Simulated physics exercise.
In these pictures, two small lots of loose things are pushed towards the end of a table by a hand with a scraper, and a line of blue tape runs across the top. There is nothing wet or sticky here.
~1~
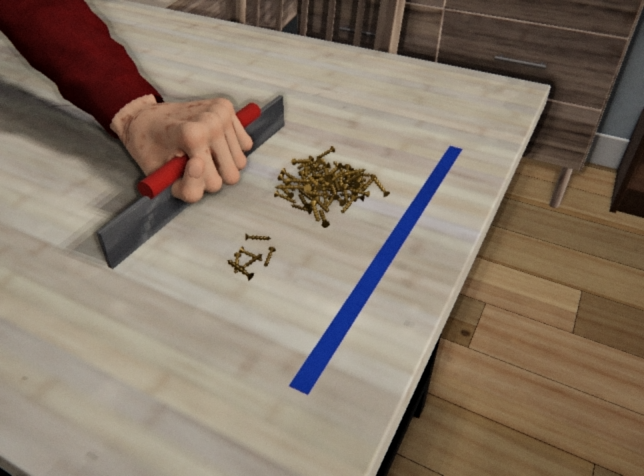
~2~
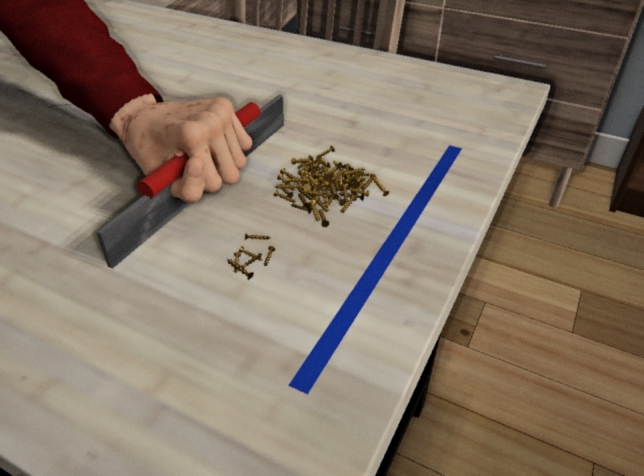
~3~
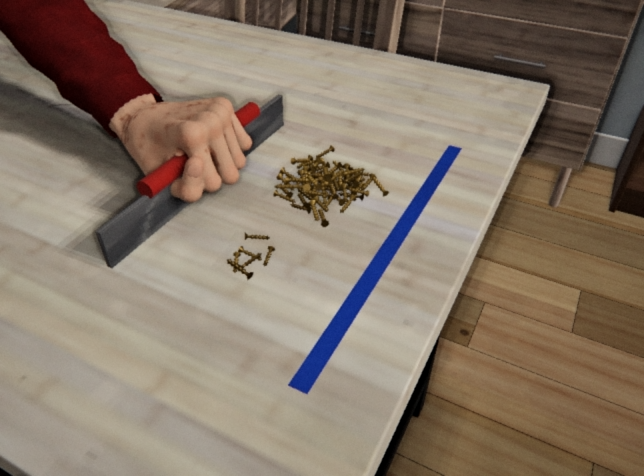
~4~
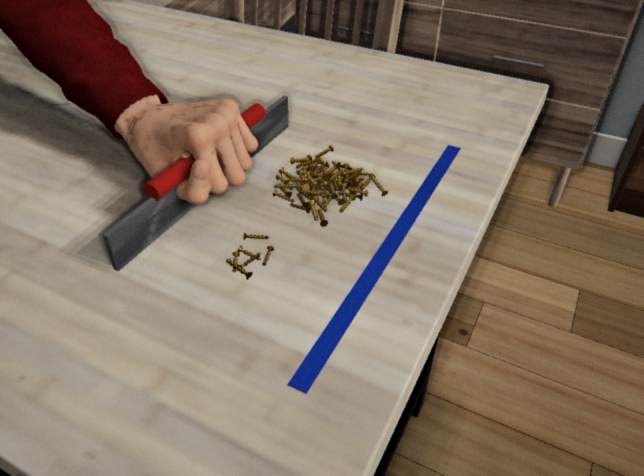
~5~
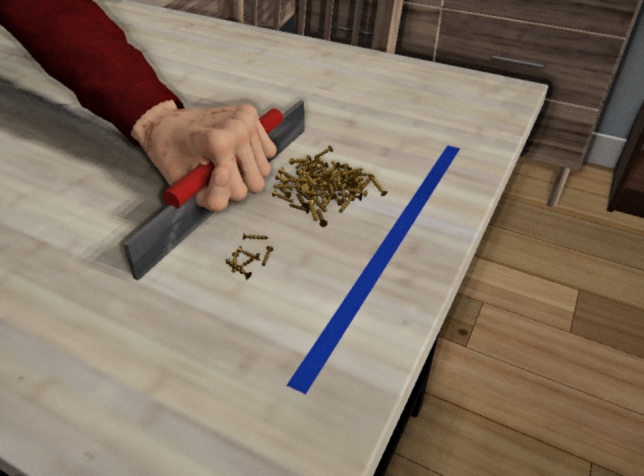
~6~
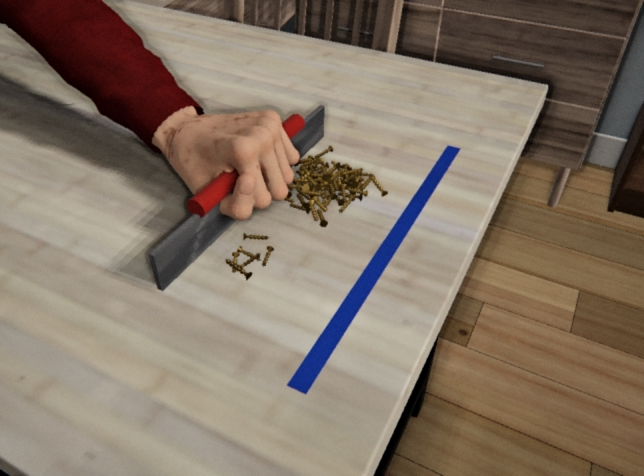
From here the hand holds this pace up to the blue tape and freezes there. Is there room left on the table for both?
Near lot: None of it falls. Far lot: Some of it falls.
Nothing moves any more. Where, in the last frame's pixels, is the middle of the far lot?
Its middle ends up near (445, 221).
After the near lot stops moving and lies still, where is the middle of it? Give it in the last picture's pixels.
Close to (388, 313) in pixels.
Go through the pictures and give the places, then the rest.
In the first picture, scraper at (121, 236), at rest; blue tape at (451, 155), about a palm's width from the edge; edge at (465, 269); near lot at (252, 256), a few brass screws; far lot at (327, 182), many brass screws.
In the second picture, scraper at (121, 236), at rest; far lot at (327, 182).
In the third picture, scraper at (121, 235), at rest; near lot at (251, 255).
In the fourth picture, scraper at (127, 238); far lot at (326, 181).
In the fifth picture, scraper at (147, 247); near lot at (250, 255).
In the sixth picture, scraper at (172, 257); blue tape at (449, 155); edge at (463, 268); near lot at (250, 255); far lot at (332, 180).
Then, 0.36 s past the last view, scraper still moving, near (329, 189); near lot all on the table, its front near (293, 285); far lot all on the table, its front near (409, 207).
Then, 0.74 s past the last view, scraper stopped at the blue tape; near lot all on the table, its front near (379, 321); far lot all on the table, its front near (486, 228).
Then, 1.02 s past the last view, scraper stopped at the blue tape; near lot all on the table, its front near (426, 276); far lot about a quarter over the edge.
Finally, scraper stopped at the blue tape; near lot all on the table, its front near (426, 275); far lot about a quarter over the edge.
